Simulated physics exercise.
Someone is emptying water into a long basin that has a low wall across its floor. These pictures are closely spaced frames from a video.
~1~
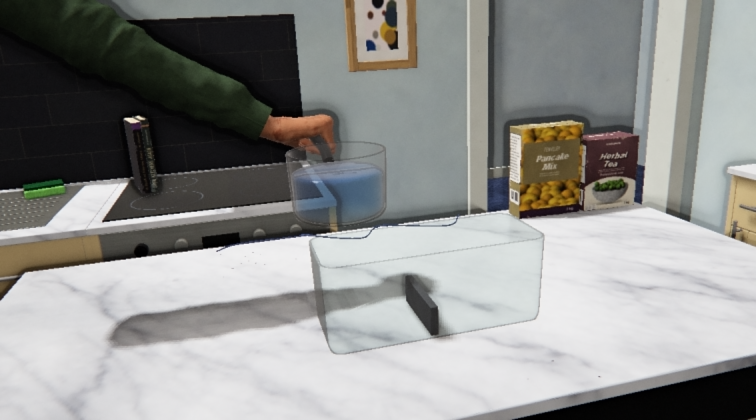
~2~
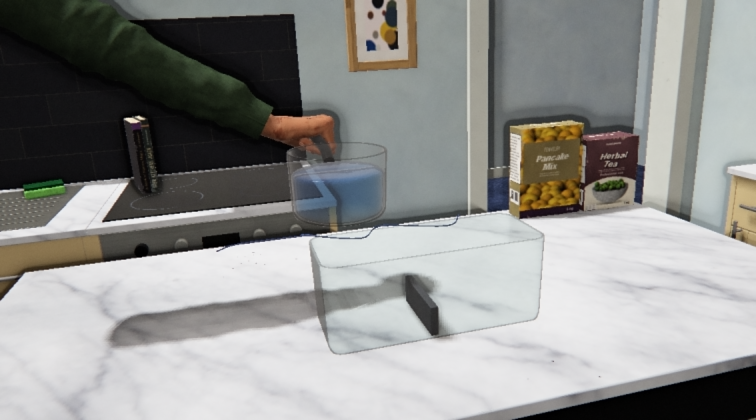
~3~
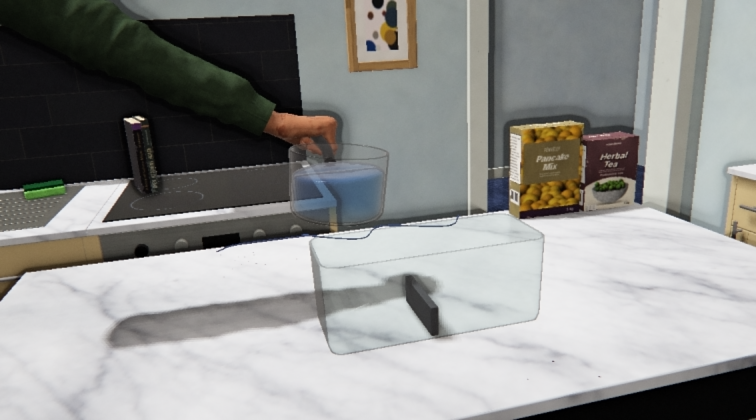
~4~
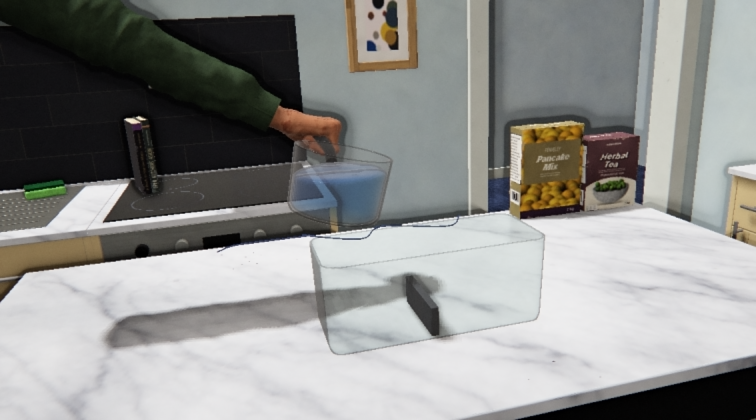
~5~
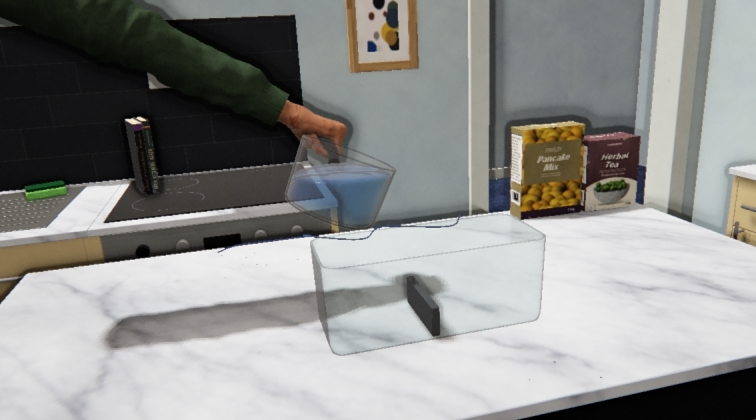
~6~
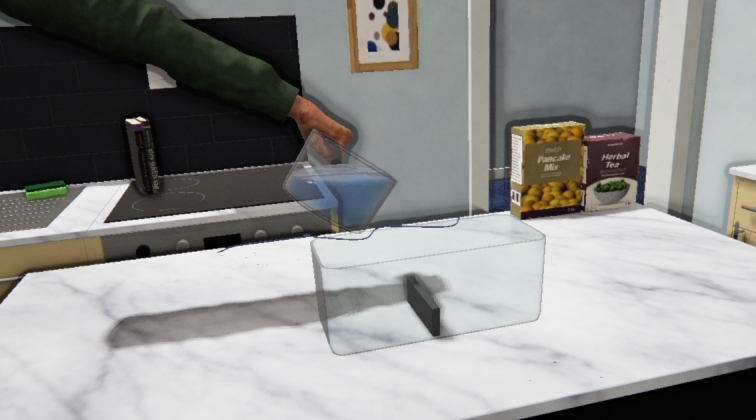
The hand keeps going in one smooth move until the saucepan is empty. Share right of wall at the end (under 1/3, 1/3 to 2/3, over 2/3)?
Short answer, the right side holds a middle share of a third to two thirds.
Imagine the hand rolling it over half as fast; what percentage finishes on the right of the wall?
Near 65 parts in a hundred.
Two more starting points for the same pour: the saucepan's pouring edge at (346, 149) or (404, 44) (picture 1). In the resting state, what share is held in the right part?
15 and 80 per cent.
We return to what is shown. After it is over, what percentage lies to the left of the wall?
It comes to about 55 per cent.
A moment on, the saucepan is tipped right over and 35 per cent is still to pour, 15 is left of the wall and 22 right of it.
Next, the saucepan is tipped right over and 5 per cent is still to pour, 47 is left of the wall and 44 right of it.
Then the saucepan is tipped right over and 0 per cent is still to pour, 55 is left of the wall and 43 right of it.
Later the saucepan is tipped right over and 0 per cent is still to pour, 55 is left of the wall and 44 right of it.
At rest 56 per cent lies left of the wall, 44 right of it and 1 outside.
